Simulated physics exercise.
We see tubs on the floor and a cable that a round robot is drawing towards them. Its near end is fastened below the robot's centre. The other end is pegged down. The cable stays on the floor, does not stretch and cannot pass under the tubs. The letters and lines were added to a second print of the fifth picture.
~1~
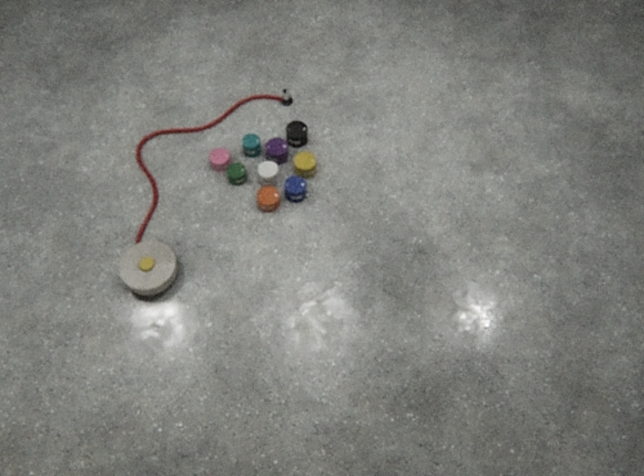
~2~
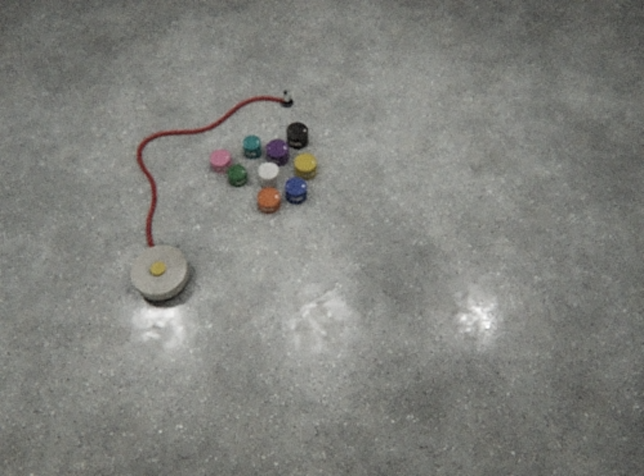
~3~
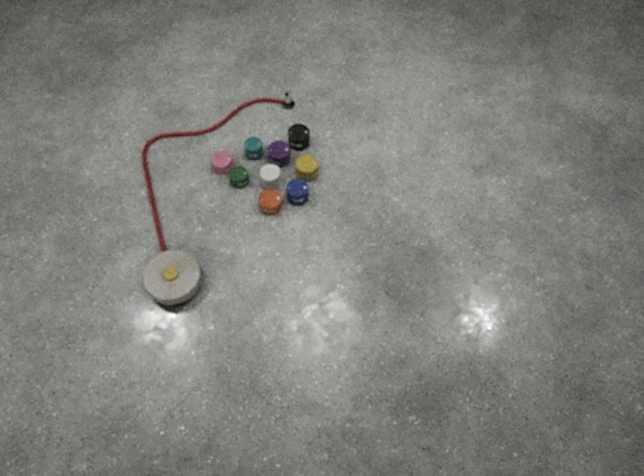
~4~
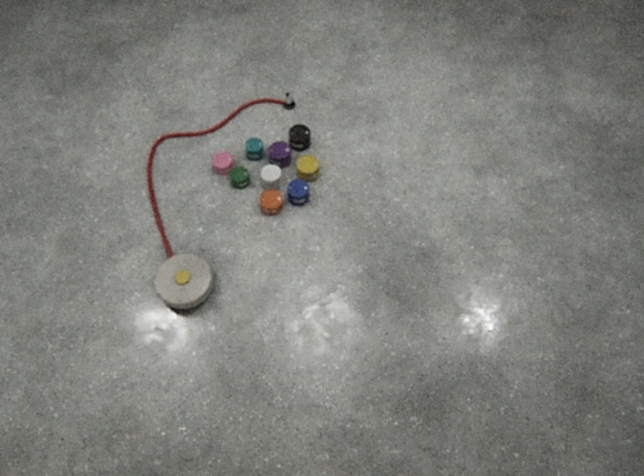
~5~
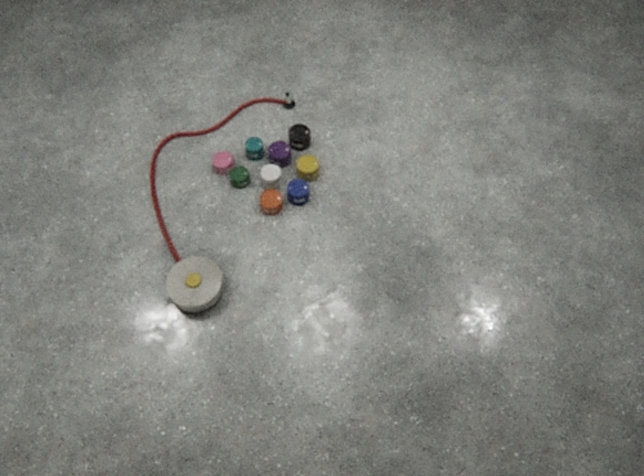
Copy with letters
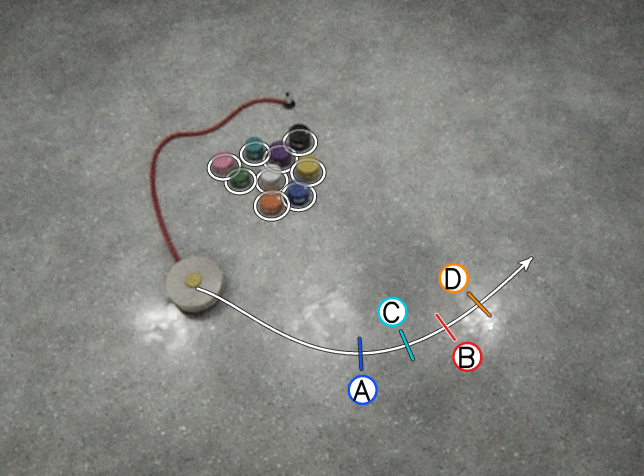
Round pale robot sliding slowly right and slightly down across a grey floor, trailing a red cable pegged beyond coloured tubs.
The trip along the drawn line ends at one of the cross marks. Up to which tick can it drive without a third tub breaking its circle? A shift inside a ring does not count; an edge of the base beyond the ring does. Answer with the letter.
Stop at A.
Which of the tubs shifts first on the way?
The pink one.
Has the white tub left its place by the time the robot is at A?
By then, no.
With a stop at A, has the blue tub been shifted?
By then, no.
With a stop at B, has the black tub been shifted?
No.
On the marked copy, A at (360, 354); B at (446, 327); C at (407, 345); D at (479, 304); the route from (198, 289) via (384, 351) to (532, 258).
With A. Early on, robot (248, 312).
Further on, robot (306, 341).
At the end, robot (361, 350); green tub (242, 179); pink tub (245, 163); one over the rings.
As for the rest, B has seven over the rings; C has four over the rings; D has eight over the rings.
